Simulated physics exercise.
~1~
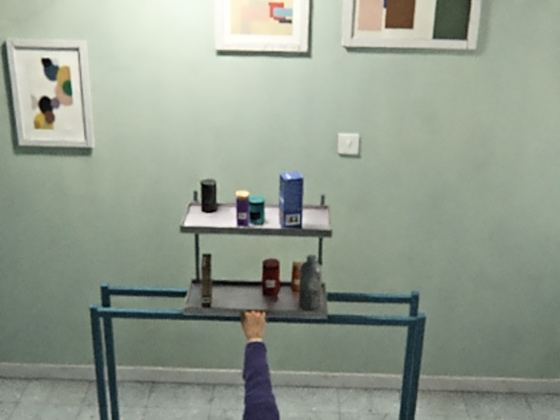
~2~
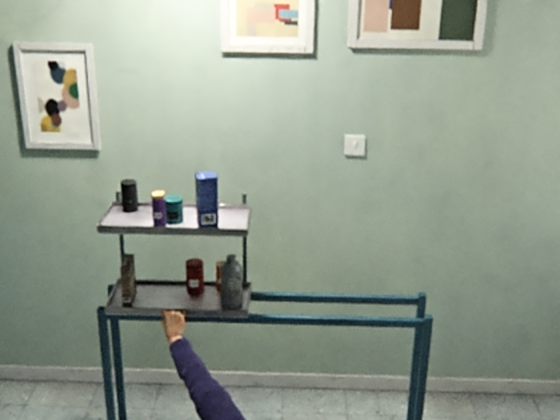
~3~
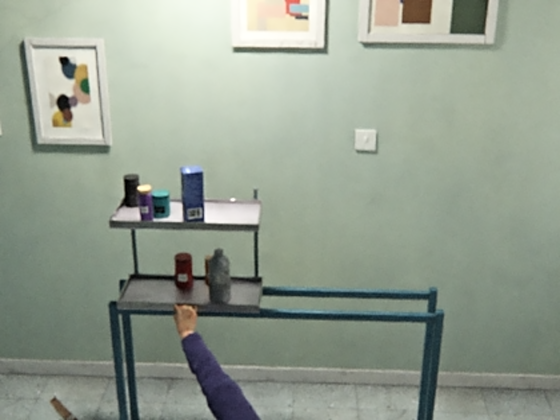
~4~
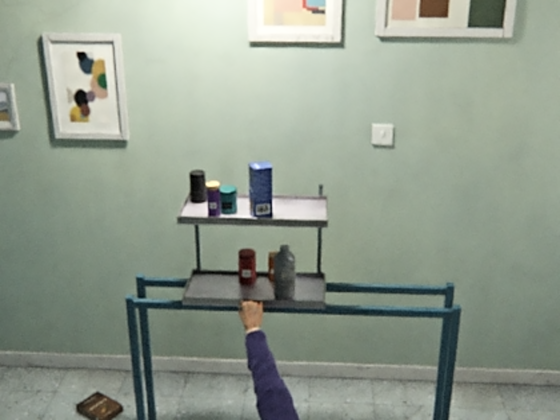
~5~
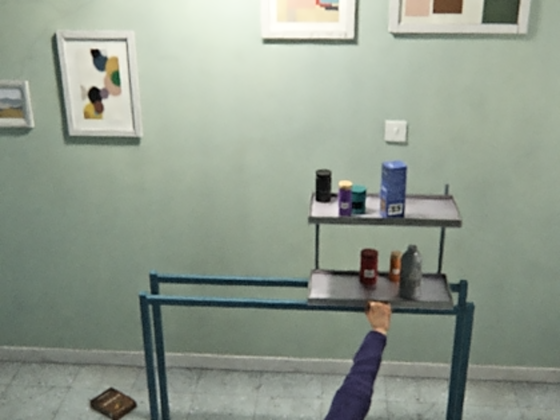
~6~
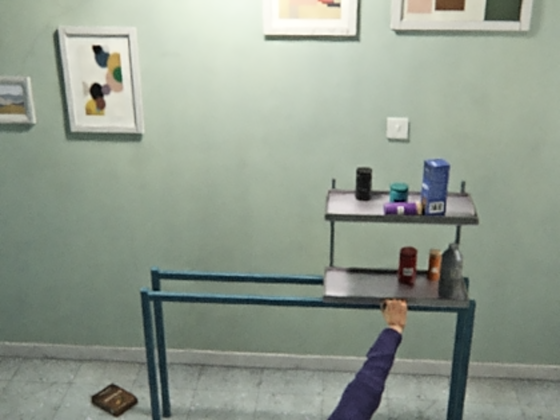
The footage shows a hand sliding a two-level tray of jars, bottles and cartons left along a blue frame, where a brown packet falls to the floor, then right to the far end, where a purple shaker ends toppled on the upper shelf.
